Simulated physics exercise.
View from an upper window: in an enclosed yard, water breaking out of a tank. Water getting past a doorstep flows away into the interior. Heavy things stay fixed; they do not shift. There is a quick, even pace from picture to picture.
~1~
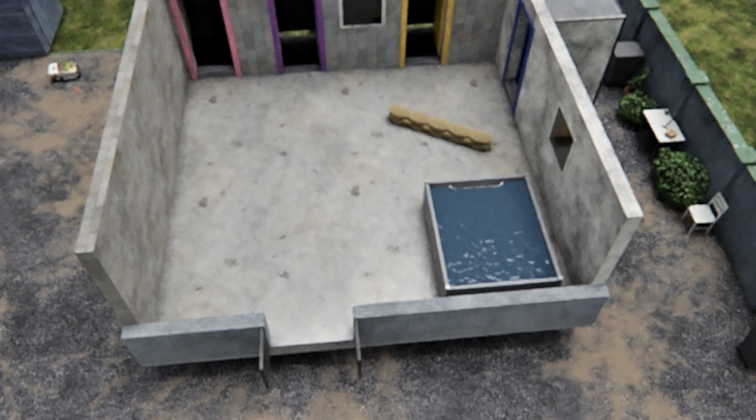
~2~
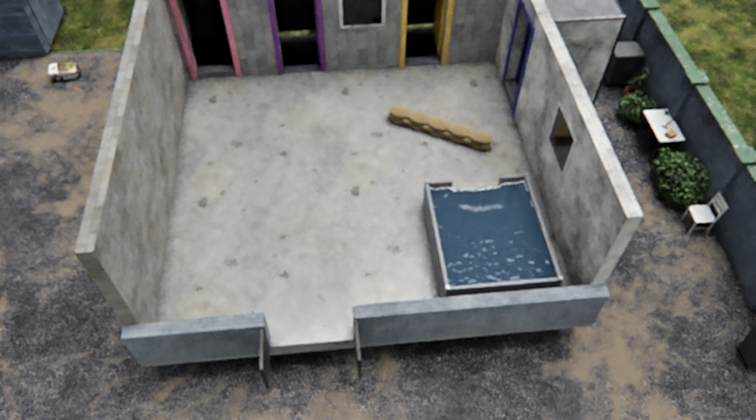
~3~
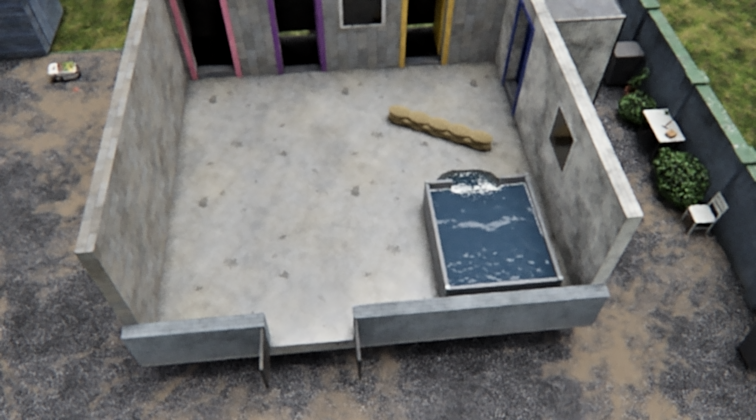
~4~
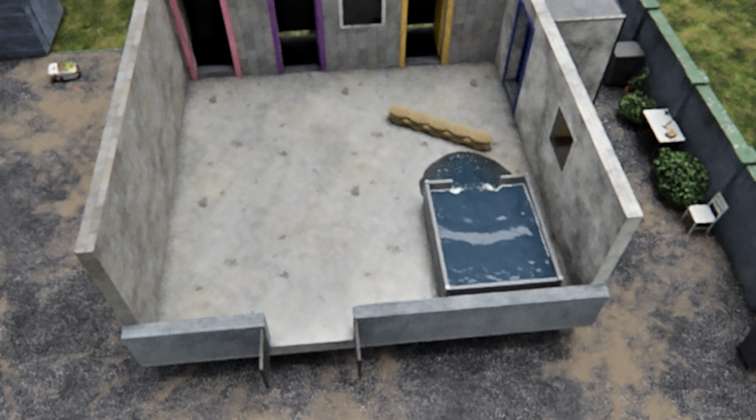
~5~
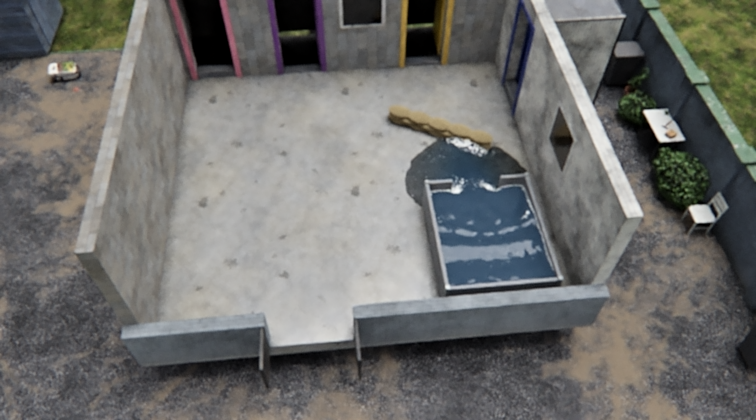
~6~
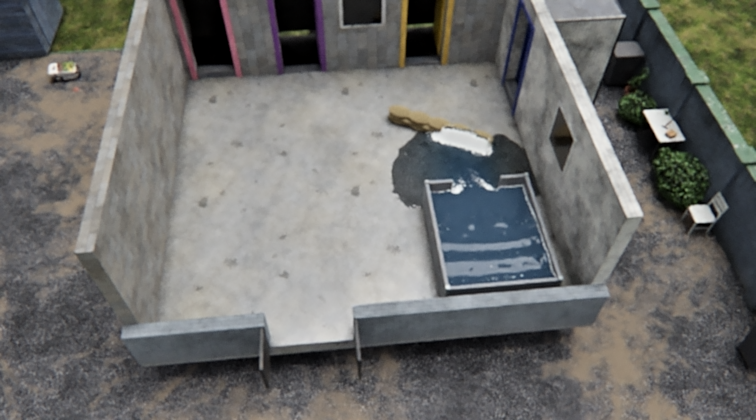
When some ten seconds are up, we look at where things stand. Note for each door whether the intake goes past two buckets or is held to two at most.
Purple door: Past two; yellow door: Held to two at most; blue door: Held to two at most; pink door: Held to two at most.
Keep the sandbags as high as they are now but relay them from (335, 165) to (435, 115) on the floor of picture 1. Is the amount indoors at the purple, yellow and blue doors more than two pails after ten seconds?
The purple door does not overflow, the yellow door overflows and the blue door does not overflow.
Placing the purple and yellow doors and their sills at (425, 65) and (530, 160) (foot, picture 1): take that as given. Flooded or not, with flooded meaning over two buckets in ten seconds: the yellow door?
I'd say yellow door overflows.
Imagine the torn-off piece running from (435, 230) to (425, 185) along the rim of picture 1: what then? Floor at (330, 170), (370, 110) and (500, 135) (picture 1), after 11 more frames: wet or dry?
The first point is soaked, the second spared, the third spared.
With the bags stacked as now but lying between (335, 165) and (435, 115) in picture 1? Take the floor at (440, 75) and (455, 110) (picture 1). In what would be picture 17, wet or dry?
In that order: Wet, wet.
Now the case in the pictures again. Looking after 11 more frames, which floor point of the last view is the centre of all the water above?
I'd mark it close to (460, 203).
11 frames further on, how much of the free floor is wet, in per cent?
That should be about 25 %.
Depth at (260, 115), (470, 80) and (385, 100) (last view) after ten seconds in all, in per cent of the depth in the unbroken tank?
Respectively 12, 8 and 6 per cent.
A moment on, water covers 15 % of the floor; the purple door not reached, the yellow door not reached, the blue door wet at the sill, nothing in, the pink door not reached.
Next, water covers 25 % of the floor; the purple door not reached, the yellow door not reached, the blue door wet at the sill, nothing in, the pink door not reached.
Then, water covers 55 % of the floor; the purple door under two buckets in, the yellow door wet at the sill, nothing in, the blue door wet at the sill, nothing in, the pink door wet at the sill, nothing in.
Later, water covers 65 % of the floor; the purple door under two buckets in, the yellow door under two buckets in, the blue door wet at the sill, nothing in, the pink door wet at the sill, nothing in.
In the end, water covers 80 % of the floor; the purple door over two buckets in, the yellow door under two buckets in, the blue door wet at the sill, nothing in, the pink door wet at the sill, nothing in.
